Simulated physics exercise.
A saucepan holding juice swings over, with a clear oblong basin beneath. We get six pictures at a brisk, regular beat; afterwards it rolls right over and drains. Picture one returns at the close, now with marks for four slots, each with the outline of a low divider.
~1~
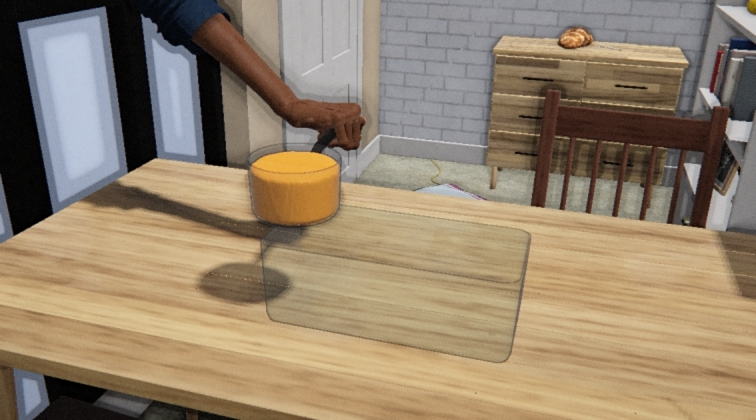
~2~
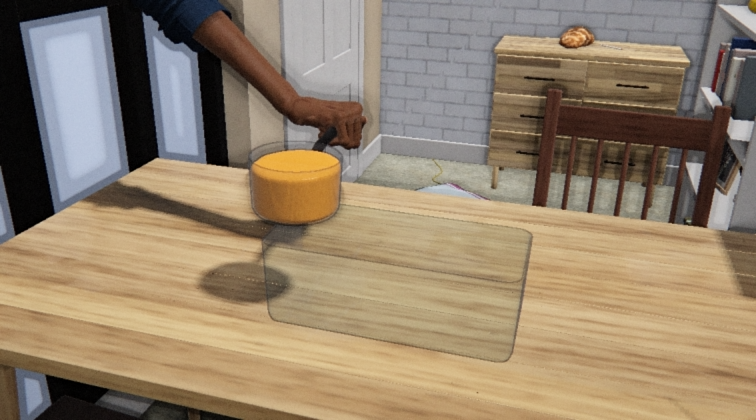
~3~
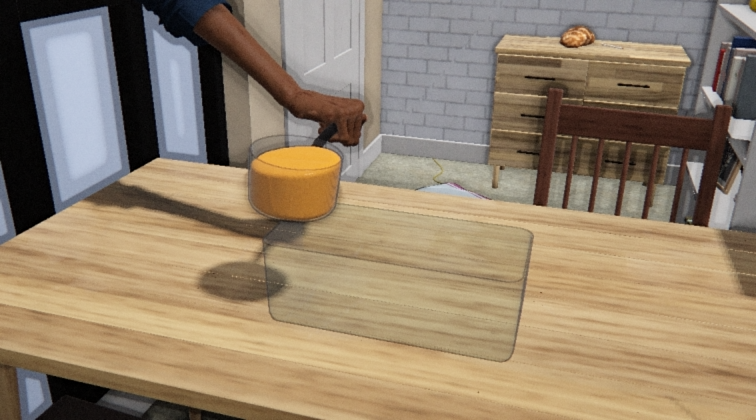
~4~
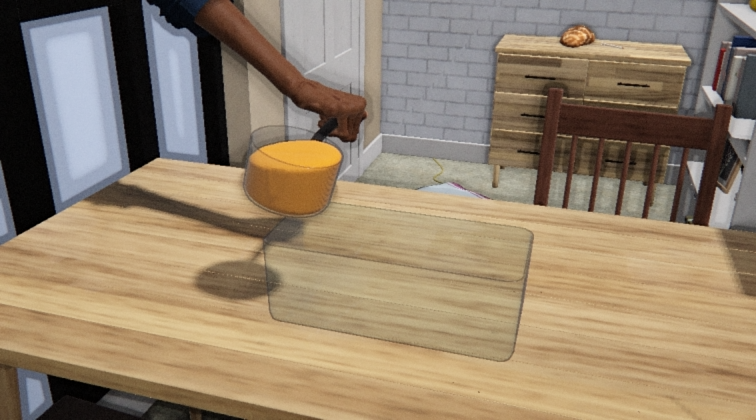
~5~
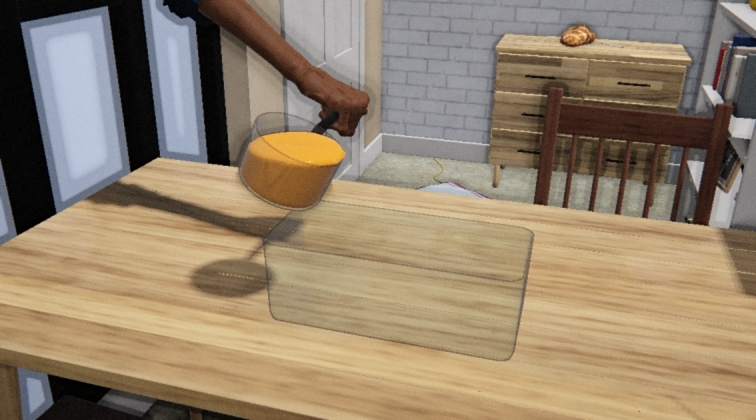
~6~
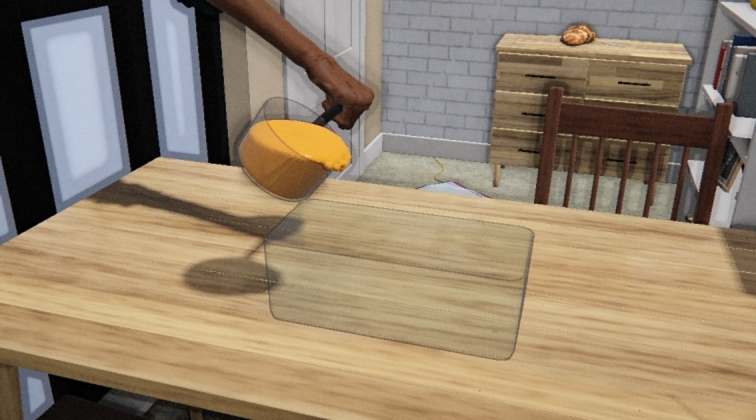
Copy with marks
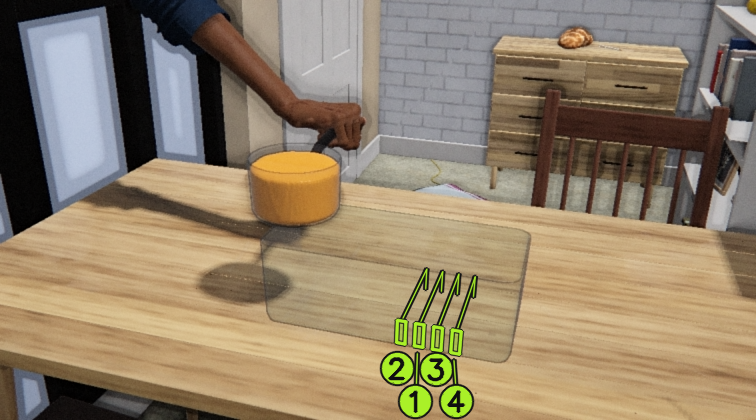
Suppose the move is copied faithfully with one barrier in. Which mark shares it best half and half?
2 works best here.
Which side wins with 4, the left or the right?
The left one.
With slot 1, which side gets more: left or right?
The left side.
In lime, 1 at (417, 353); 2 at (399, 349); 3 at (435, 356); 4 at (453, 360).
Choosing 1, about 77 % ends left of the wall and 19 % right of it; 4 % is lost outside.
Choosing 2, about 49 % ends left of the wall and 46 % right of it; 5 % is lost outside.
Choosing 3, about 82 % ends left of the wall and 11 % right of it; 6 % is lost outside.
Choosing 4, about 76 % ends left of the wall and 11 % right of it; 14 % is lost outside.
